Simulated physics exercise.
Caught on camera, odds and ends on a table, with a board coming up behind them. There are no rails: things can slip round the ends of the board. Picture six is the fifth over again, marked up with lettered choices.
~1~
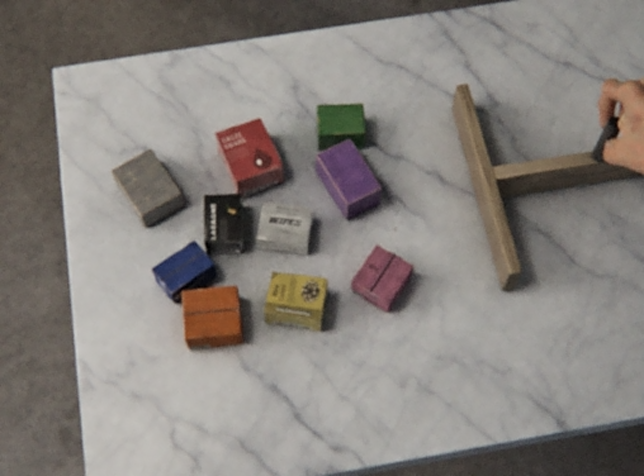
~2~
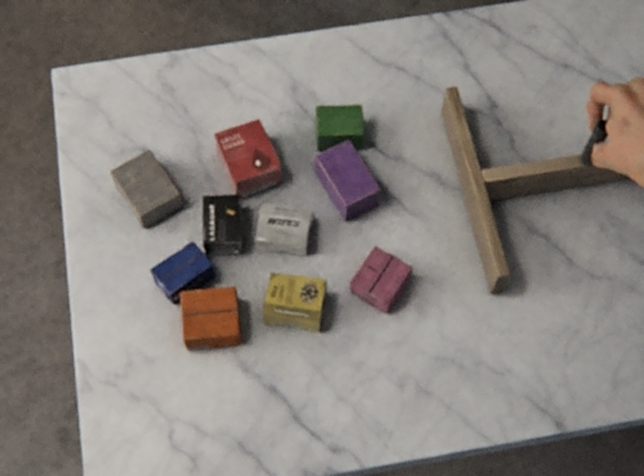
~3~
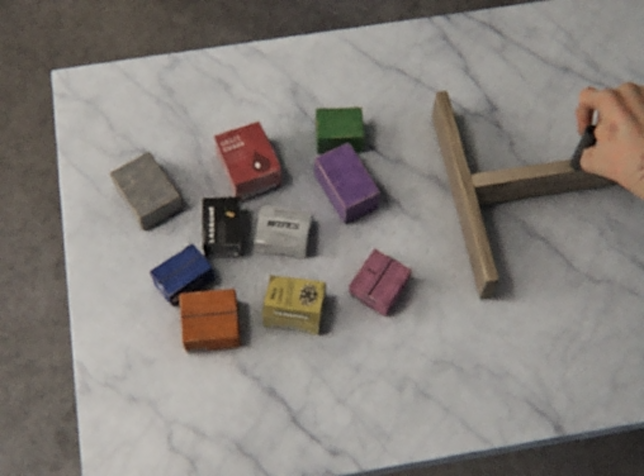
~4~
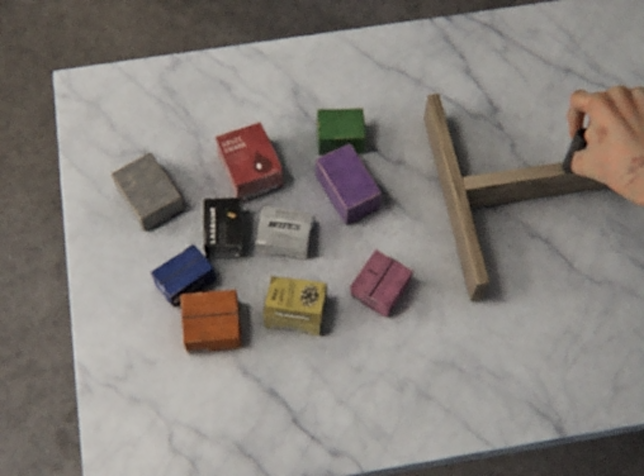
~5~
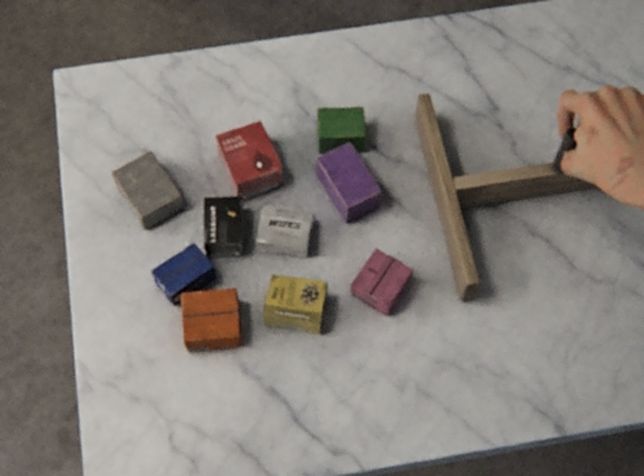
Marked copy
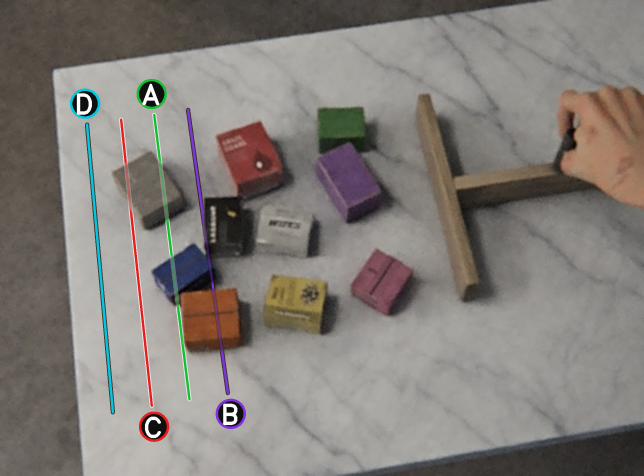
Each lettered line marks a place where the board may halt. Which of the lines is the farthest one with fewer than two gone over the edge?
It should halt at B.
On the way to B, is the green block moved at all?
Yes.
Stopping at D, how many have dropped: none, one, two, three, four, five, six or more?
Six or more.
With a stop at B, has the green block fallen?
No.
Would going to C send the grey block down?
Yes.
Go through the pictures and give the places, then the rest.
In the first frame, blue box (185, 273); white box (285, 229); yellow packet (296, 301).
In the second frame, board (477, 177); black packet (223, 225).
In the third frame, board (466, 181); grey block (146, 191).
In the fourth frame, board (457, 184); pink box (381, 284).
In the fifth frame, board (448, 184); red box (250, 161); blue box (184, 275); white box (285, 232).
On the marked copy, A at (171, 248); B at (207, 242); C at (135, 253); D at (99, 259).
With B. Early on, board (362, 197); green block (314, 136); yellow packet (281, 306).
Further on, board (275, 211); blue box (134, 296); orange box (155, 346).
At the end, board (209, 221); orange box (87, 367); grey block (75, 199); none fallen.
As for the rest, A drops two; C drops five; D drops six.
